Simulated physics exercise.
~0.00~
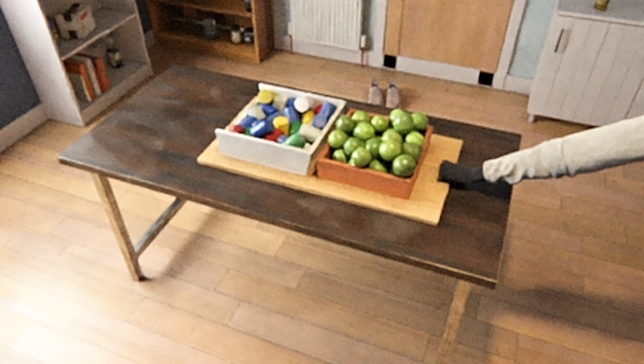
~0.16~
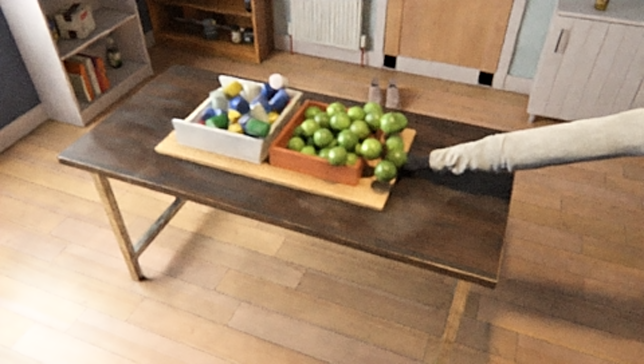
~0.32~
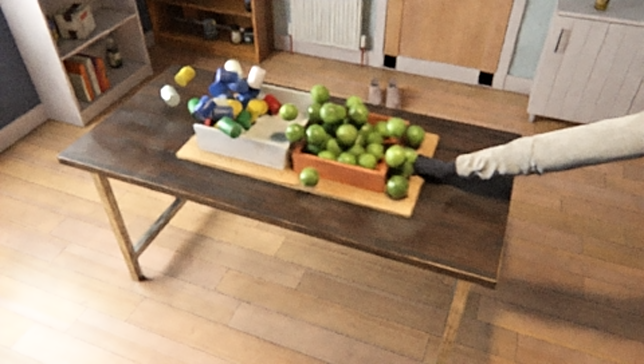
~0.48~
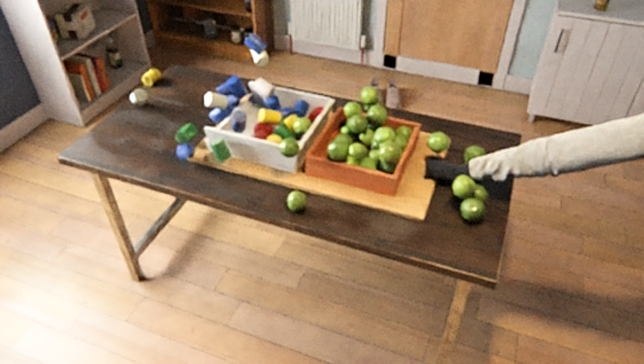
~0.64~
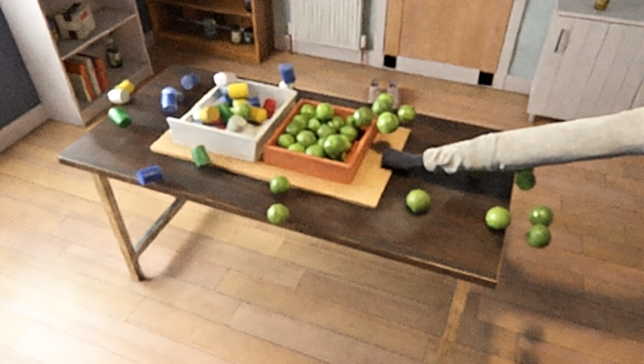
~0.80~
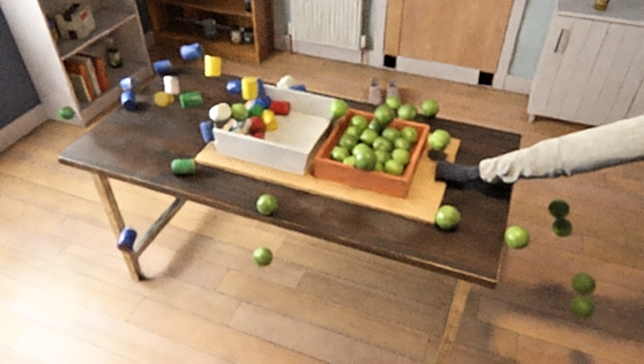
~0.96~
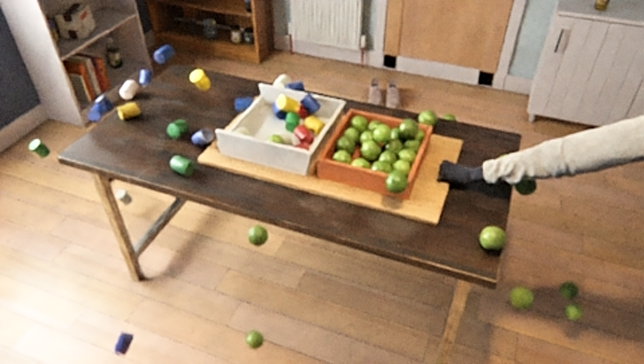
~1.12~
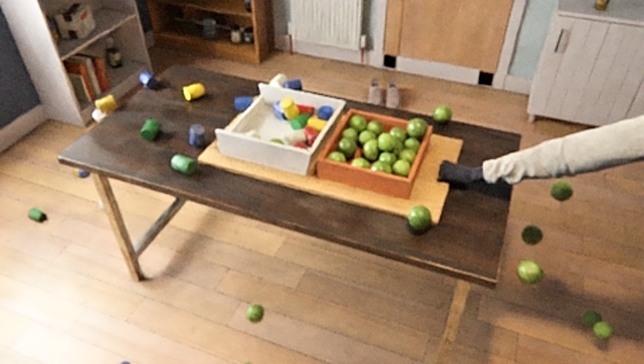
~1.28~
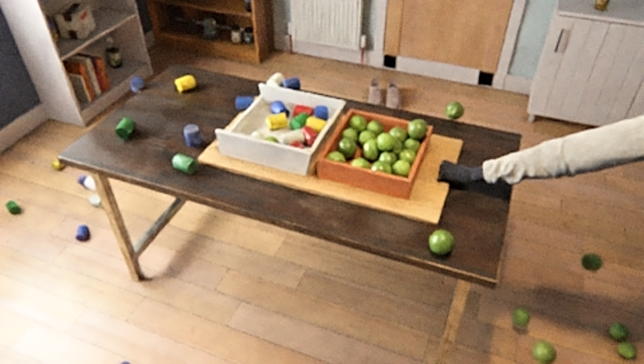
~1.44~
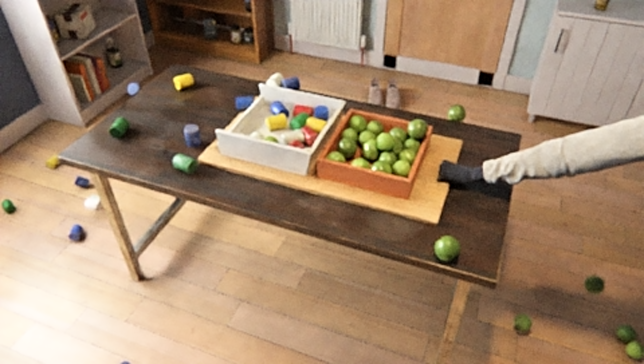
A gloved hand on a long pale arm, reaching in from the right, grips a board on a dark wooden table, seen from above in a room with a plank floor. The board carries a white tote of colourful jars on the left and an orange tote of green apples on the right. It jerks left, then right, and jars and apples leap over the walls. Another swing left and back scatters more across the tabletop and over its edges. The board stops, leaving the white tote partly emptied, apples still filling much of the orange one, and strays on table and floor.
